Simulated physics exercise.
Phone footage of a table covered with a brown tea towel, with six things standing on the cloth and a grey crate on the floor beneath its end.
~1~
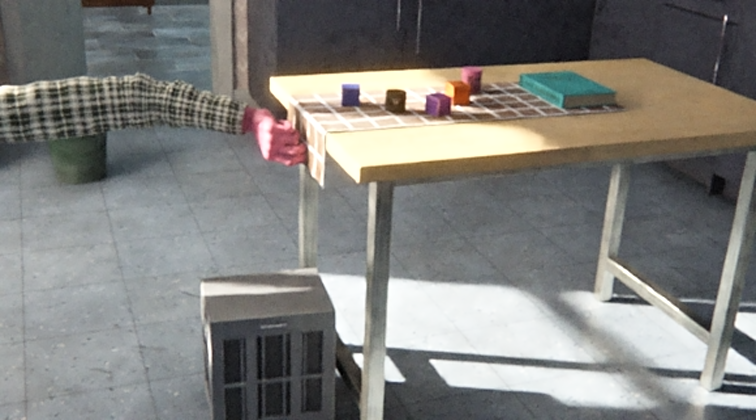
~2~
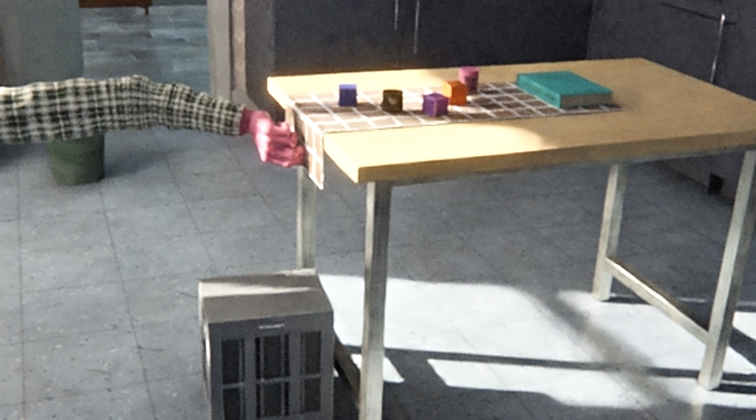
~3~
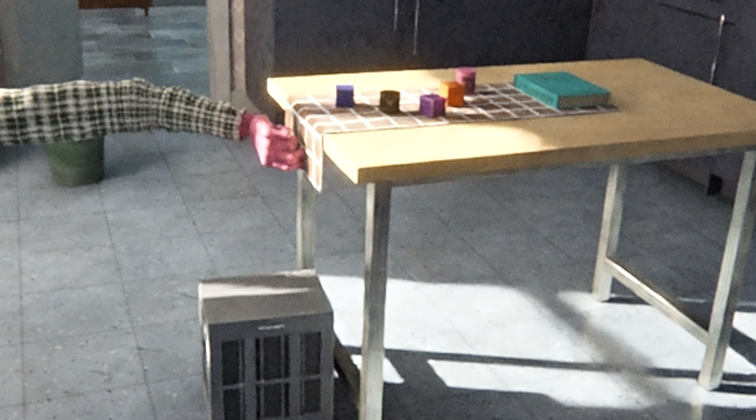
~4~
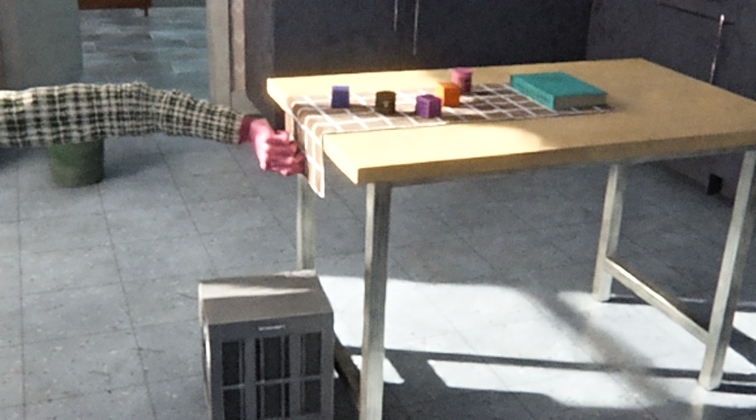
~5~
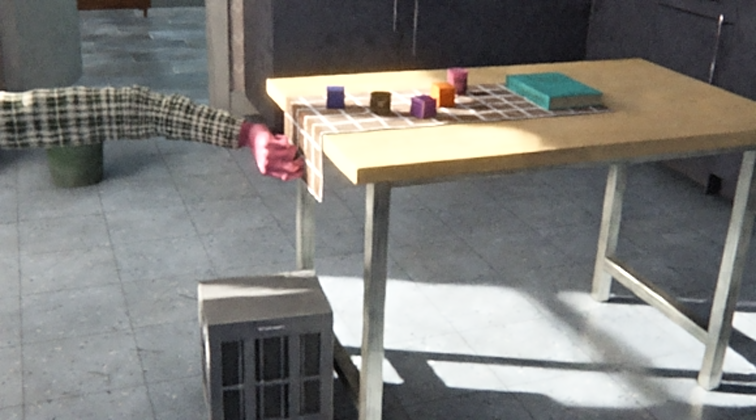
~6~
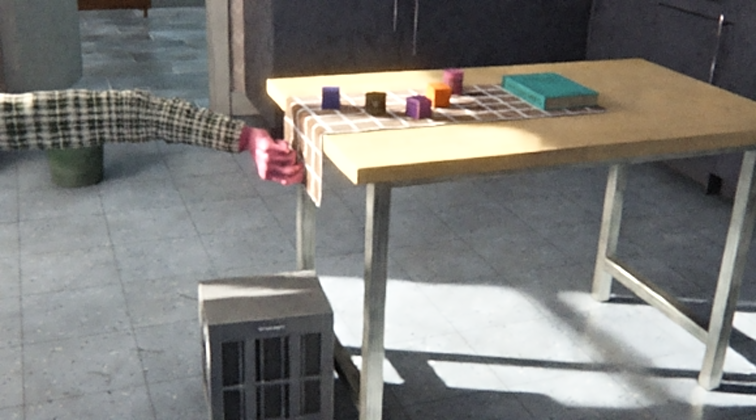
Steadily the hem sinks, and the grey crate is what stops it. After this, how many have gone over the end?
In all, three slip off.
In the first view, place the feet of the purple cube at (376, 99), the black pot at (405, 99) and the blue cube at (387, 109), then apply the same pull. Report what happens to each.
The purple cube tumbles off; the black pot tumbles off; the blue cube goes over.
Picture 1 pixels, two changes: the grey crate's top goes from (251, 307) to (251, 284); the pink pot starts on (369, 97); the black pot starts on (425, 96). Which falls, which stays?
Pink pot: Off. Black pot: Still up.
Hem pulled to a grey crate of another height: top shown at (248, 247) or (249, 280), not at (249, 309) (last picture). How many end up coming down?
Totals 1, 2.
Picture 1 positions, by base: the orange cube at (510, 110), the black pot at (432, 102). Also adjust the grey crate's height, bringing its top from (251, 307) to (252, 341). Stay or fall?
The orange cube ends up still on top and the black pot ends up off the top.
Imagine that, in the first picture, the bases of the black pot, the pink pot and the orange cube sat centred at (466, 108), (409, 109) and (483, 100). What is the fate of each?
Black pot - stays aboard, pink pot - leaves the top, orange cube - stays aboard.
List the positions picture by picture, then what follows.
In the first picture, hem (324, 188); blue cube (351, 86); black pot (396, 91); purple cube (439, 95); orange cube (458, 83); pink pot (472, 69); top of the crate (251, 307).
In the second picture, hem (323, 190); blue cube (348, 86).
In the third picture, hem (321, 193); black pot (390, 92).
In the fourth picture, hem (324, 197); purple cube (429, 97); top of the crate (250, 309).
In the fifth picture, hem (322, 203); orange cube (444, 85).
In the sixth picture, hem (320, 208); blue cube (331, 88); black pot (376, 94); purple cube (419, 97); orange cube (439, 86); pink pot (454, 71).
Early on, hem near (300, 245); blue cube gone.
Midway, hem on the crate; blue cube, black pot and purple cube gone.
Finally, hem on the crate; blue cube, black pot and purple cube gone. It carries off three.
